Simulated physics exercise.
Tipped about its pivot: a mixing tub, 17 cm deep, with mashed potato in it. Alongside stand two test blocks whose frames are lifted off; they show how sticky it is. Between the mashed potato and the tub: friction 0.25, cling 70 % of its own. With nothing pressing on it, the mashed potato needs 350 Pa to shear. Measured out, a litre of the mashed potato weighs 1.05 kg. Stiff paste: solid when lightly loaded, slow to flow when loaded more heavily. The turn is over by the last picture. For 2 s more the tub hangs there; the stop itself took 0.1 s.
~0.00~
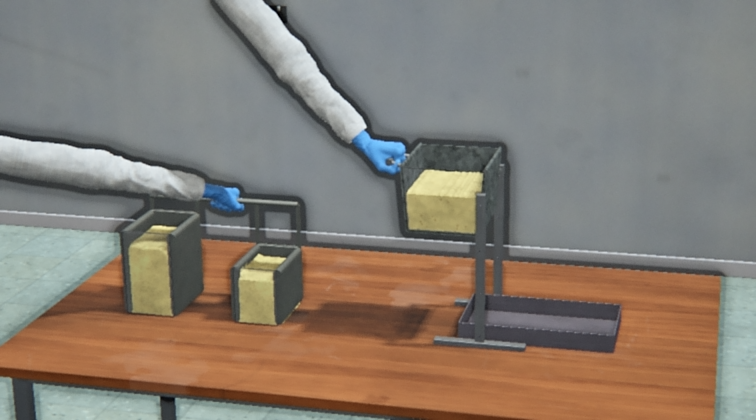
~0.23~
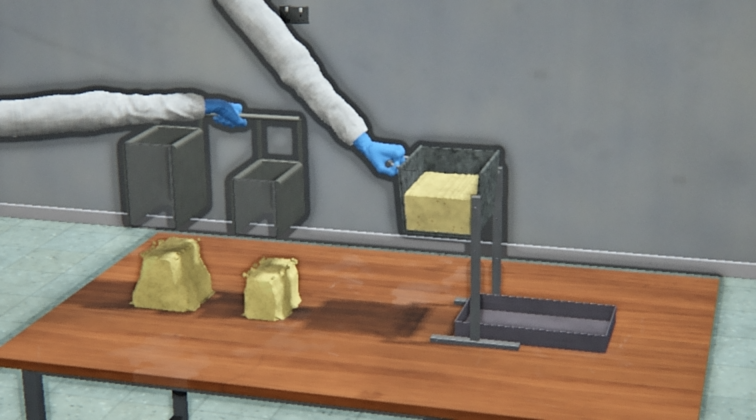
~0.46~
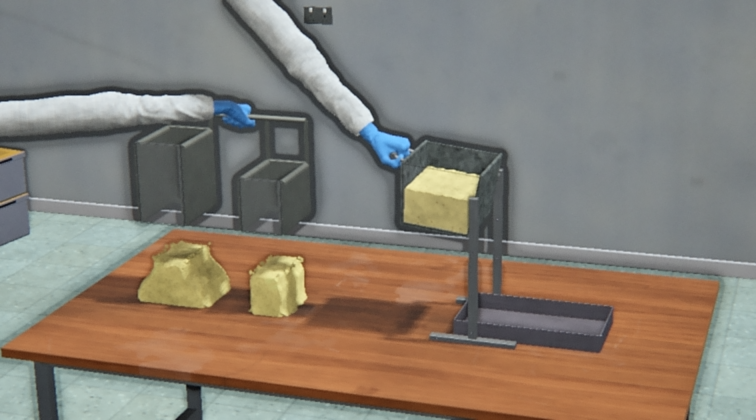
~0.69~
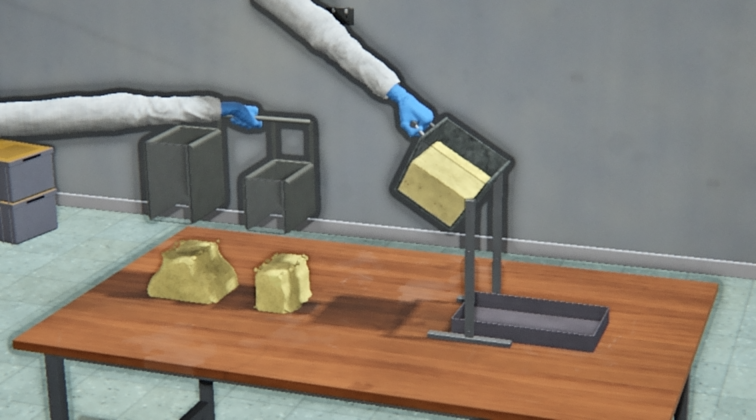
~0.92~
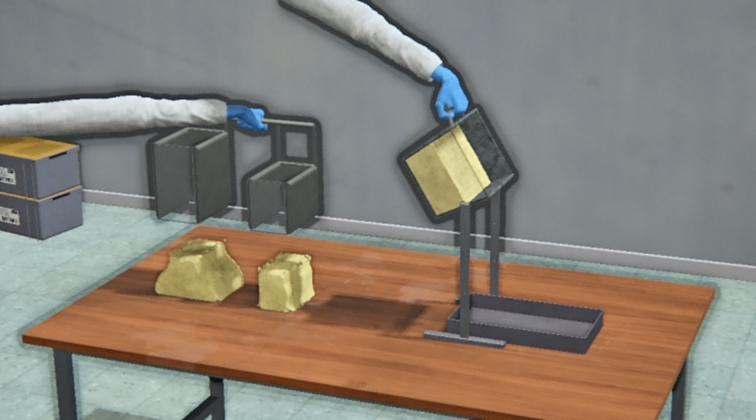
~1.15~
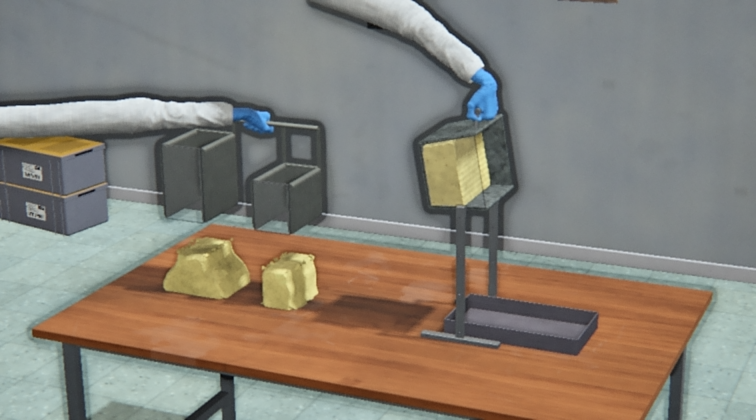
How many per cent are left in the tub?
About 100 %.
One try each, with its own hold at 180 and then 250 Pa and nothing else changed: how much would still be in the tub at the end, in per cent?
About 75 % first, about 90 % second.
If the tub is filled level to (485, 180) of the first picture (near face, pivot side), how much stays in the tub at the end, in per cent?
65 %.
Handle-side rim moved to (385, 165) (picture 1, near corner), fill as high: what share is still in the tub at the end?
Near 85 per cent.
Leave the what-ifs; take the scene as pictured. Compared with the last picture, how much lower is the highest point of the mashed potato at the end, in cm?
3 cm or so.
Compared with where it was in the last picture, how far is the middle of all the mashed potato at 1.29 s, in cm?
Something like 1 cm, I'd say.
After 1.29 s, the tub is at 80 degrees and holds 100 %.
After 1.46 s, the tub is at 80 degrees and holds 100 %.
After 1.63 s, the tub is at 80 degrees and holds 100 %.
After 1.80 s, the tub is at 80 degrees and holds 100 %.
After 3.15 s, the tub is at 80 degrees and holds 100 %.
